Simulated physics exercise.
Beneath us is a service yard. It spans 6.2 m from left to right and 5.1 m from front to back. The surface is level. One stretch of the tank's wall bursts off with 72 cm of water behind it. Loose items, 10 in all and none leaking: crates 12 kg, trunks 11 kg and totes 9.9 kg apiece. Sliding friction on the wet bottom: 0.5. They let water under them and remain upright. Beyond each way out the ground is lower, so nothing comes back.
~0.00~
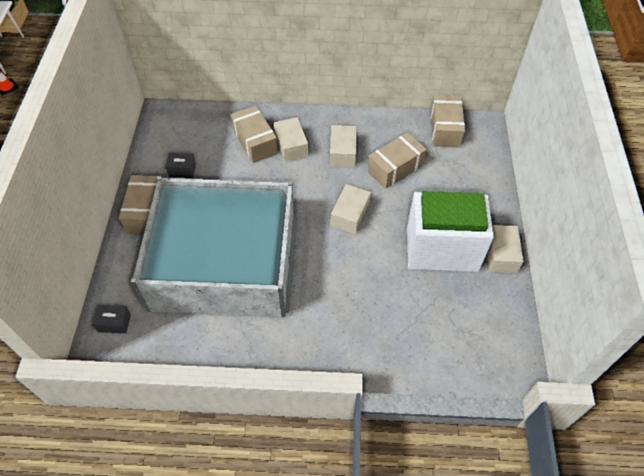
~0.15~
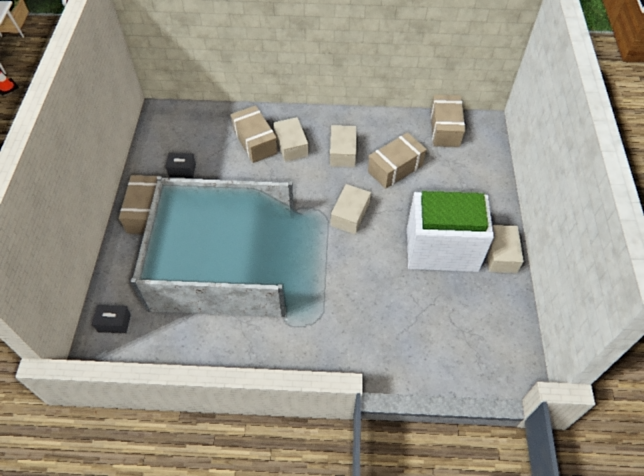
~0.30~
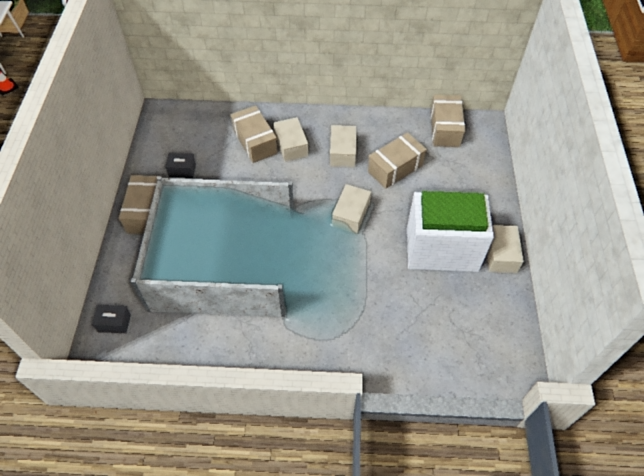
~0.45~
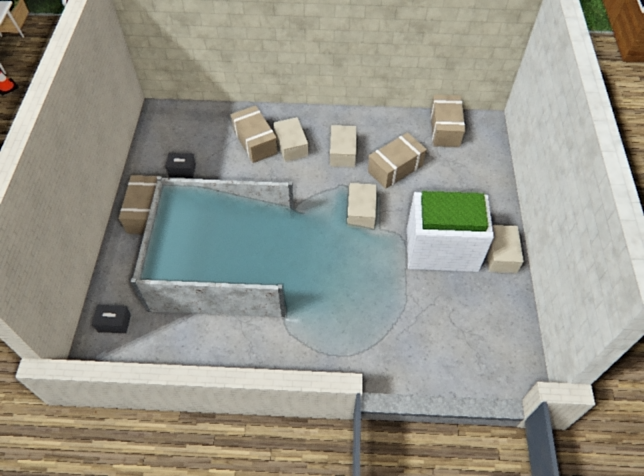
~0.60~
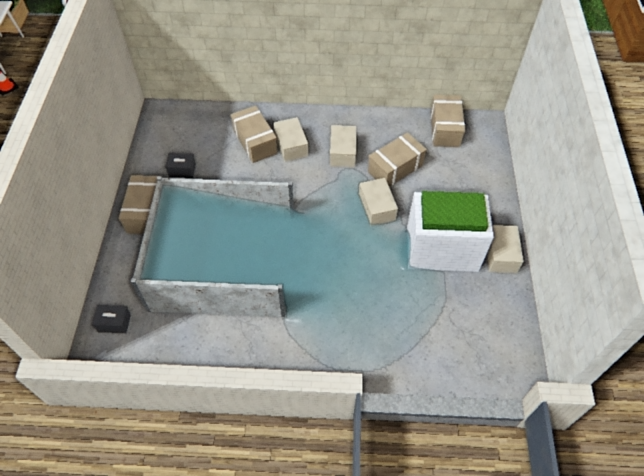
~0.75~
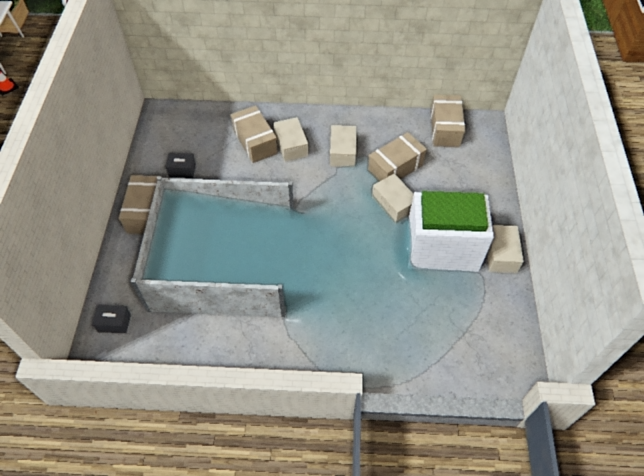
At first, a walled yard holds a full tank of water at left, with scattered boxes and a white block topped in green at right. The tank's right side opens and water spreads across the floor, reaching a nearby box and pushing it rightward while the other boxes stay put.
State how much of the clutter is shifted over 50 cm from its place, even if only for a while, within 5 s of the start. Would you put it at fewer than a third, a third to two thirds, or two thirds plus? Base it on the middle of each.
A third to two thirds.
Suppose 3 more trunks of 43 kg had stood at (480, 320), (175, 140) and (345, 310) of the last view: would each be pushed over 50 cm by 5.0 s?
Result, in sequence: Above the mark / below the mark / above the mark.
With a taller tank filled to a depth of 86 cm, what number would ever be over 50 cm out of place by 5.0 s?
You'd get 5 in that case.
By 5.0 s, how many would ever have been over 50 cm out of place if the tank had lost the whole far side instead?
The answer then is 9.
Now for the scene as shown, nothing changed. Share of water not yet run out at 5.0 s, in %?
Close to 74 in a hundred parts remain.
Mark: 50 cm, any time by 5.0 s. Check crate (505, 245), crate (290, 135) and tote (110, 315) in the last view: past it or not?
First exceeding it, second falling below it, third falling below it.
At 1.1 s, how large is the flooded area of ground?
Some 13 m2 of it.
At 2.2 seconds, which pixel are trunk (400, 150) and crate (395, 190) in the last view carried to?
Around (410, 98) and (498, 131).
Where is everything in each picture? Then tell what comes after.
A crate at (351, 203) rests on the ground; a trunk at (398, 152), on the bottom; 3.0 m2 under water; 0 of 10 have shifted, in the first frame.
A crate at (351, 203), on the bottom; a trunk at (398, 152), on the bottom; 3.9 m2 under water; 0 of 10 have shifted, in the second frame.
A crate at (352, 203) rests on the ground; a trunk at (398, 152), on the bottom; 5.1 m2 under water; 0 of 10 have shifted, in the third frame.
A crate at (362, 200) rests on the ground, 17 cm from its start; a trunk at (398, 152), on the bottom; water covers 6.5 m2; 1 of 10 have shifted, in the fourth frame.
A crate at (379, 196) rests on the ground, 43 cm from its start; a trunk at (398, 152) rests on the ground; water covers 7.9 m2; 1 of 10 have shifted, in the fifth frame.
A crate at (396, 192), on the bottom, 70 cm from its start; a trunk at (398, 152) rests on the ground; 9.5 m2 under water; 1 of 10 have shifted, in the sixth frame.
After 1.1 s 1 of 10 are over 50 cm from their spots; 0 afloat.
After 2.2 s 2 of 10 are over 50 cm from their spots; 3 afloat.
After 3.5 s 2 of 10 are over 50 cm from their spots; 4 afloat.
After 5.0 s 4 of 10 are over 50 cm from their spots, and 4 have been at some point; 5 afloat.
